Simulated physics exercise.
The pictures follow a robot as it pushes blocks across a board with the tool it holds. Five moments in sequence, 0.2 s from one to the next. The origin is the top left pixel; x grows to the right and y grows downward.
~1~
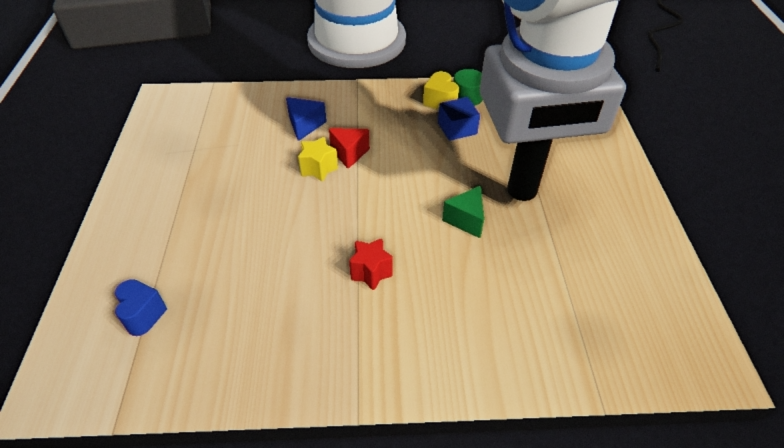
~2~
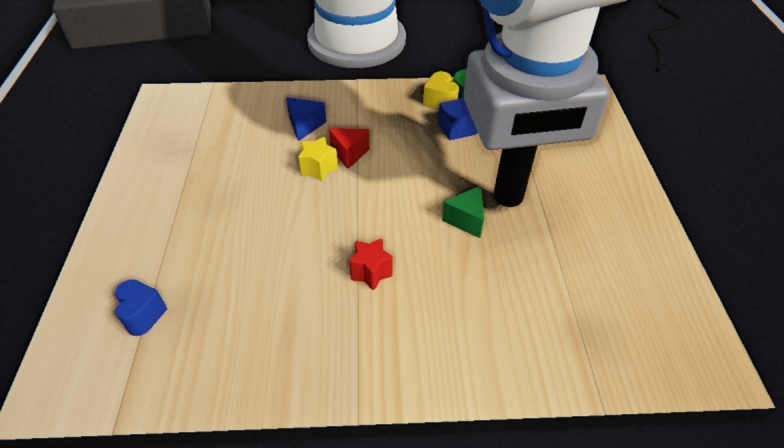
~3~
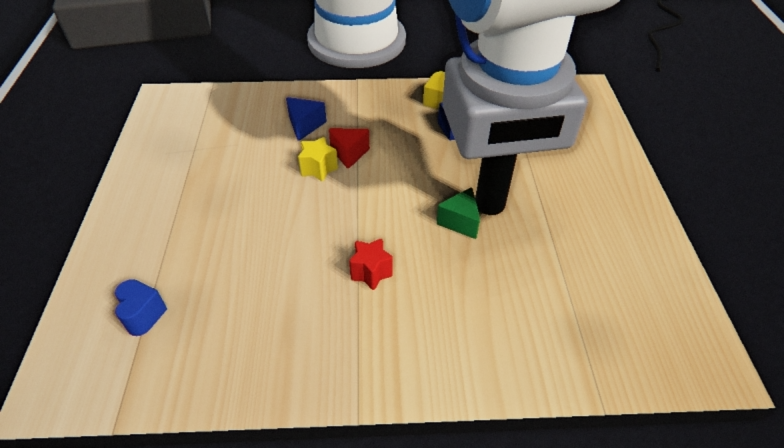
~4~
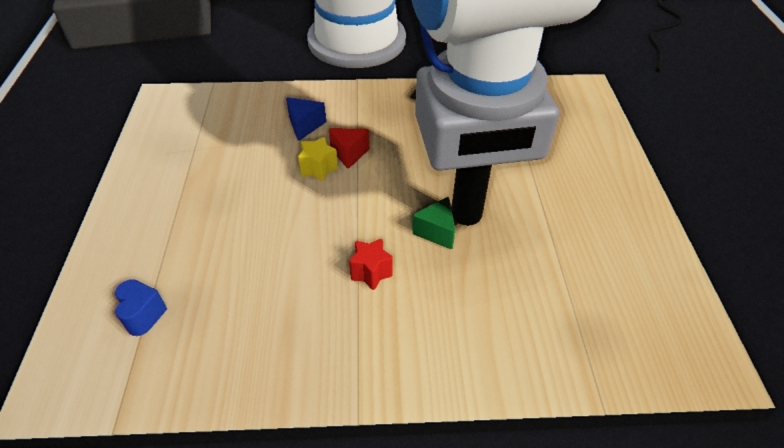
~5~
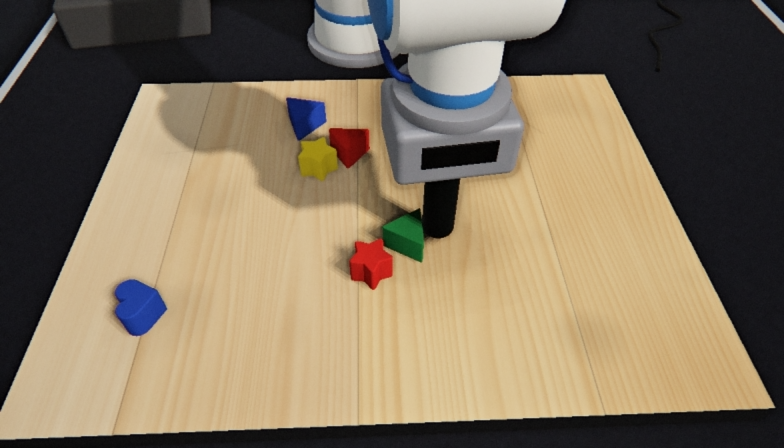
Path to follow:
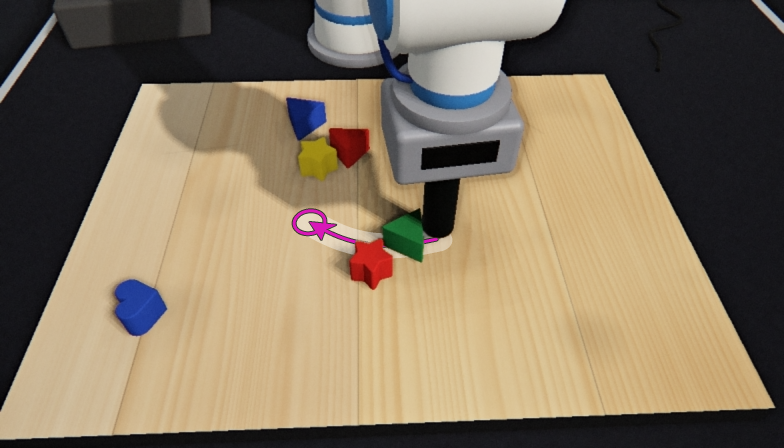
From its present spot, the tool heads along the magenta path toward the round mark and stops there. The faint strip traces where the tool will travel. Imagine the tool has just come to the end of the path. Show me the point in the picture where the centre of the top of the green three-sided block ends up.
It should be at about (316, 236).
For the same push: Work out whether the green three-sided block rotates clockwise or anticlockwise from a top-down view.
It rotates counterclockwise.
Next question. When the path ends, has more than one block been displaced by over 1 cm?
The answer is yes.
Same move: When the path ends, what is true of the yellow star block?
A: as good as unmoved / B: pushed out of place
It's A.
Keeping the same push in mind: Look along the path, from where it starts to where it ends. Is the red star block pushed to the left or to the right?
Facing the way the path runs, start to end, you'll find the red star block has shifted left.
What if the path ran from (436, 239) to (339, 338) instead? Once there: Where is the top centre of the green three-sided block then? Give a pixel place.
It sits at (382, 235).
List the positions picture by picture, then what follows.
The first frame shows tool tip (522, 192); block tops, yellow star block (316, 149); red star block (370, 253); green three-sided block (470, 201).
The second frame shows tool (508, 198); blocks unchanged.
The third frame shows tool (490, 206); green three-sided block (463, 203).
The fourth frame shows tool (466, 216); green three-sided block (439, 213).
The fifth frame shows tool (438, 228); yellow star block (316, 149); red star block (370, 253); green three-sided block (409, 225).
Path on the board, from (436, 239) via (392, 246) and (347, 239), ending at (310, 222).
What follows on the original path. One third of the way, tool (391, 234); red star block (357, 260), turned 45° anticlockwise; green three-sided block (362, 233).
Two thirds of the way, tool (345, 228); red star block (352, 262), turned 60° anticlockwise; green three-sided block (320, 236), turned 55° anticlockwise.
At the end, tool (308, 211); yellow star block in place; red star block (352, 262), turned 60° anticlockwise; green three-sided block (316, 236), turned 60° anticlockwise.
